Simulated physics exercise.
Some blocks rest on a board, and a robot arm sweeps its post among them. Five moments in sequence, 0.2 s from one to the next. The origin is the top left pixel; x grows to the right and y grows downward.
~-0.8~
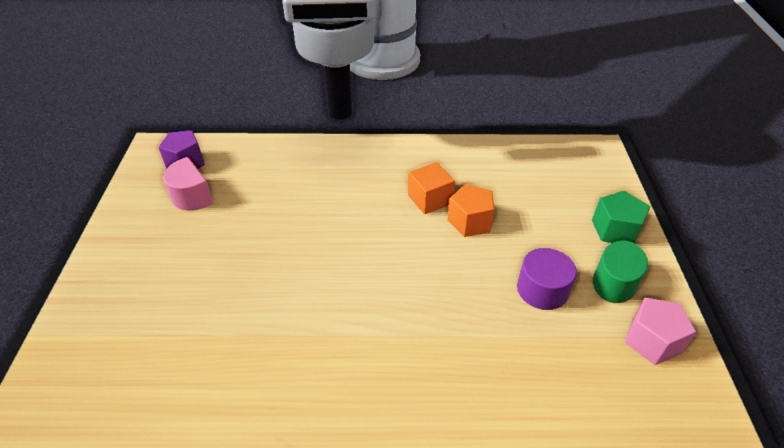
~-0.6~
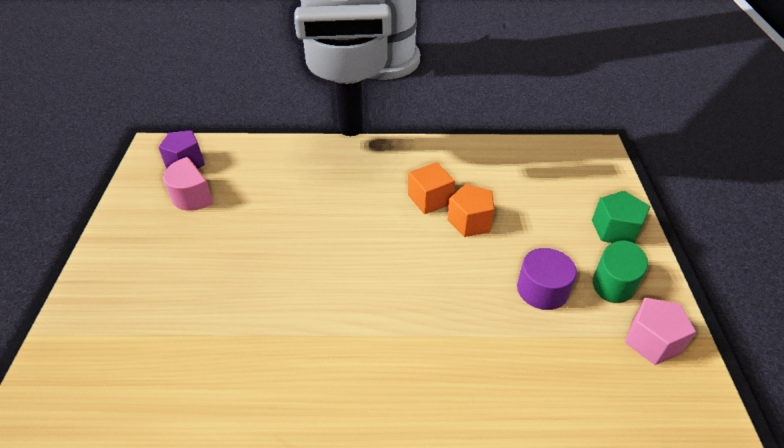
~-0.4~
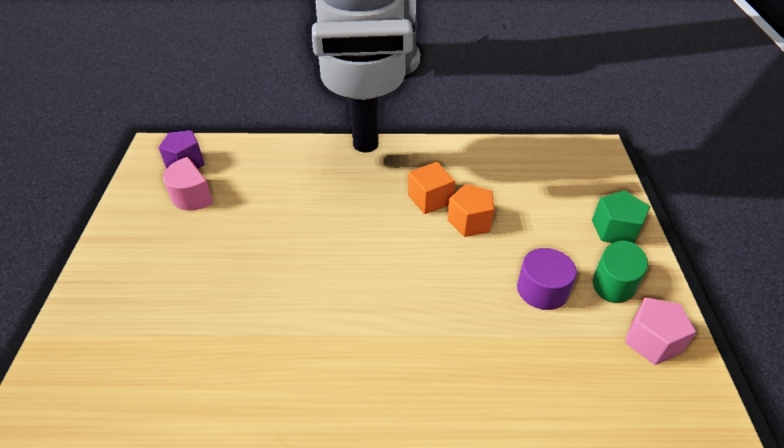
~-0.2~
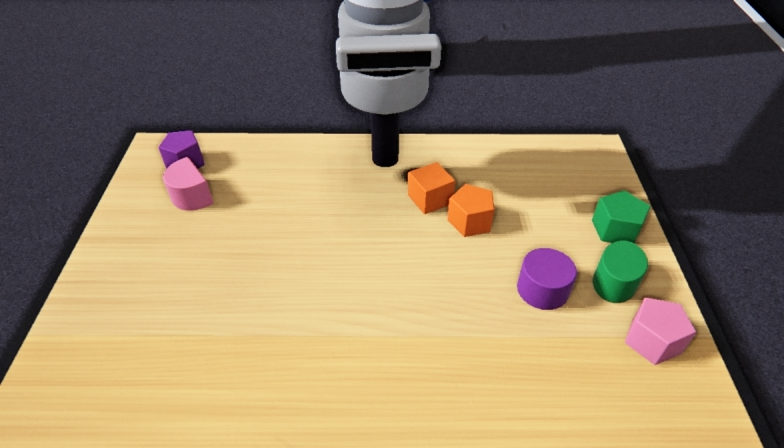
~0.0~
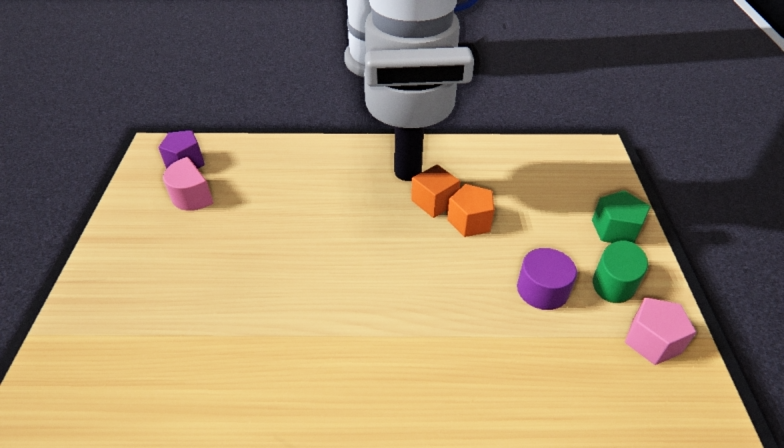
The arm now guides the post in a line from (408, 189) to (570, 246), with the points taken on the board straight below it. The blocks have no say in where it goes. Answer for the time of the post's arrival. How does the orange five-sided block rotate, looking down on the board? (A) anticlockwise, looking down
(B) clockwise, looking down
B
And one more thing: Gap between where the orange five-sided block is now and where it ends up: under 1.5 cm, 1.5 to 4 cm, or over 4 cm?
If I had to pick, the orange five-sided block travels beyond 4 cm here.
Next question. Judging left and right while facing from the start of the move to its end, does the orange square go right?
Yes
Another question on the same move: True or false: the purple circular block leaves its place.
The claim holds.
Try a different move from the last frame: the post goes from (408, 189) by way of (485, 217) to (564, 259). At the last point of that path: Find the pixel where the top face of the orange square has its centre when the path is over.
It sits at (605, 256).
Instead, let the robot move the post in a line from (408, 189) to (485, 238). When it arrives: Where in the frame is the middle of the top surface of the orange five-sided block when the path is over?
I predict (564, 229).
On the path given first. One third of the way, post (461, 191); orange square (489, 199); orange five-sided block (519, 219).
Two thirds of the way, post (517, 210); orange square (548, 220); orange five-sided block (577, 245), turned 20° clockwise; purple circular block (566, 282).
At the end, post (575, 230); orange square (607, 246), turned 25° clockwise; orange five-sided block (624, 279), turned 35° clockwise; purple circular block (571, 288); green elliptical block (675, 281), turned 25° anticlockwise.
